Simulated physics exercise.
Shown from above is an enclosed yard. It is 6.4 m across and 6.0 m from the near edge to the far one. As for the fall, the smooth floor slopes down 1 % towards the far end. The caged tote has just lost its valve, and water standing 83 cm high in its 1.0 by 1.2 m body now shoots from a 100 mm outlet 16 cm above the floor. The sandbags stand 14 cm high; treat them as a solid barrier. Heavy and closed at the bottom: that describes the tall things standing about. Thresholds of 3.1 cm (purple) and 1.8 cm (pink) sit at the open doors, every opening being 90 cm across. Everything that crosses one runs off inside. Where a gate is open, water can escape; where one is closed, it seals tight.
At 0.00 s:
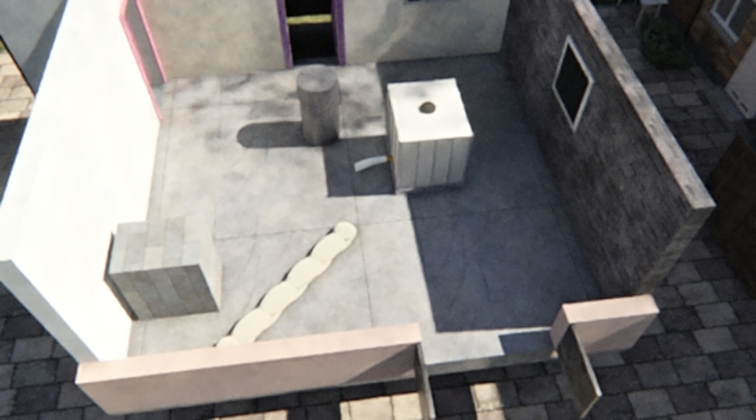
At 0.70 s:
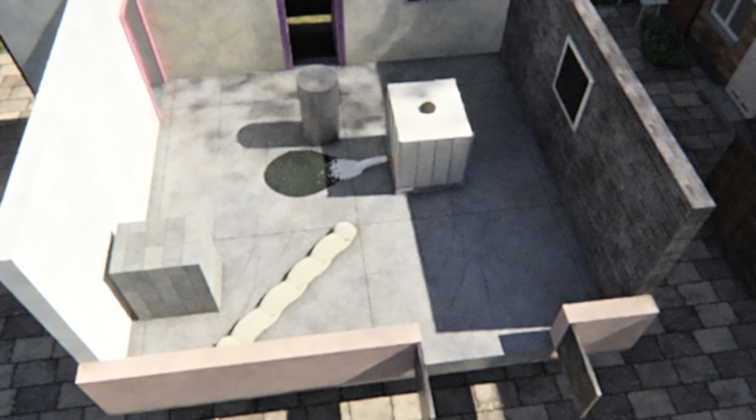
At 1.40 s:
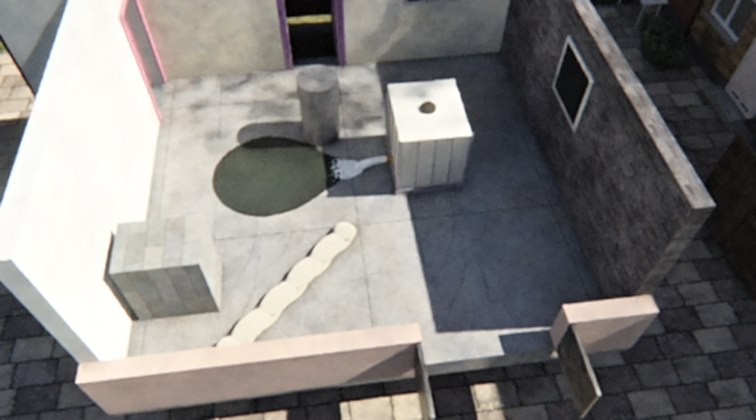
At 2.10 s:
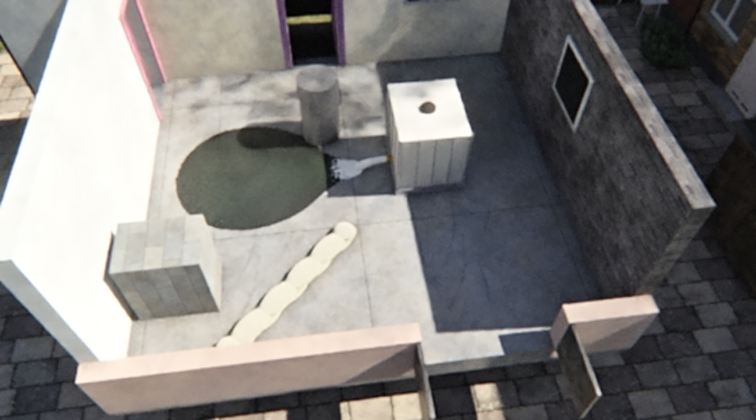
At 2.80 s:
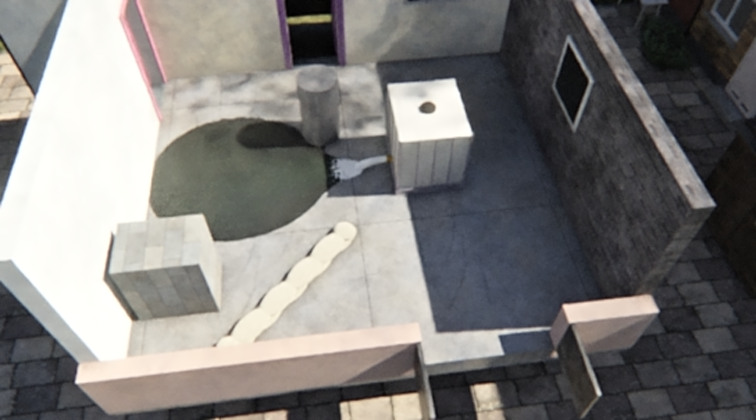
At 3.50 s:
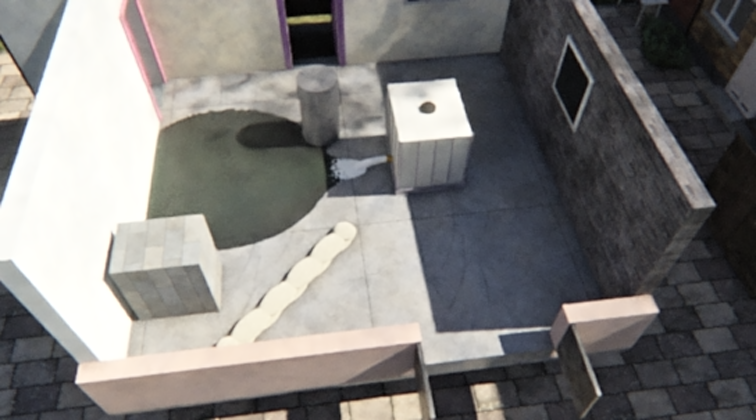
In the video, seen from above, a white block in a walled yard releases a jet of water leftward, and a dark sheet spreads across the grey floor, passing around a cylinder and reaching the left wall behind a grey box.
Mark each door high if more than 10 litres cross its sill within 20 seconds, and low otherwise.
Purple door - low. Pink door - high.
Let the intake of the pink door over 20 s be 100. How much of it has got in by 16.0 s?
Fraction in by then: Approx. 55%.
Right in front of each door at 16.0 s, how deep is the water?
Purple 2.5 cm, pink 3.5 cm.
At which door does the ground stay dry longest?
The purple one.
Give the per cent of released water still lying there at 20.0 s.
Something like 92 percent.
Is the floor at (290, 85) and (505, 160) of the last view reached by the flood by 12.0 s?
First spot soaked, second spot bone dry.
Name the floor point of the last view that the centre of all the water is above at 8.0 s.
I'd say somewhere about (212, 163).
After 5.0 s water covers 25 % of the floor and is deepest (6 cm) near (354, 168); purple door not reached, pink door 1 cm at the sill, 0 L in.
After 8.0 s water covers 30 % of the floor and is deepest (6 cm) near (354, 168); purple door not reached, pink door 2.6 cm at the sill, 0 L in.
After 12.0 s water covers 35 % of the floor and is deepest (6 cm) near (354, 168); purple door 1.9 cm at the sill, 0 L in, pink door 3.5 cm at the sill, 6 L in.
After 16.0 s water covers 45 % of the floor and is deepest (5 cm) near (354, 168); purple door 2.4 cm at the sill, 0 L in, pink door 3.7 cm at the sill, 18 L in.
After 20.0 s water covers 55 % of the floor and is deepest (5 cm) near (354, 168); purple door 2.6 cm at the sill, 0 L in, pink door 4.1 cm at the sill, 33 L in.
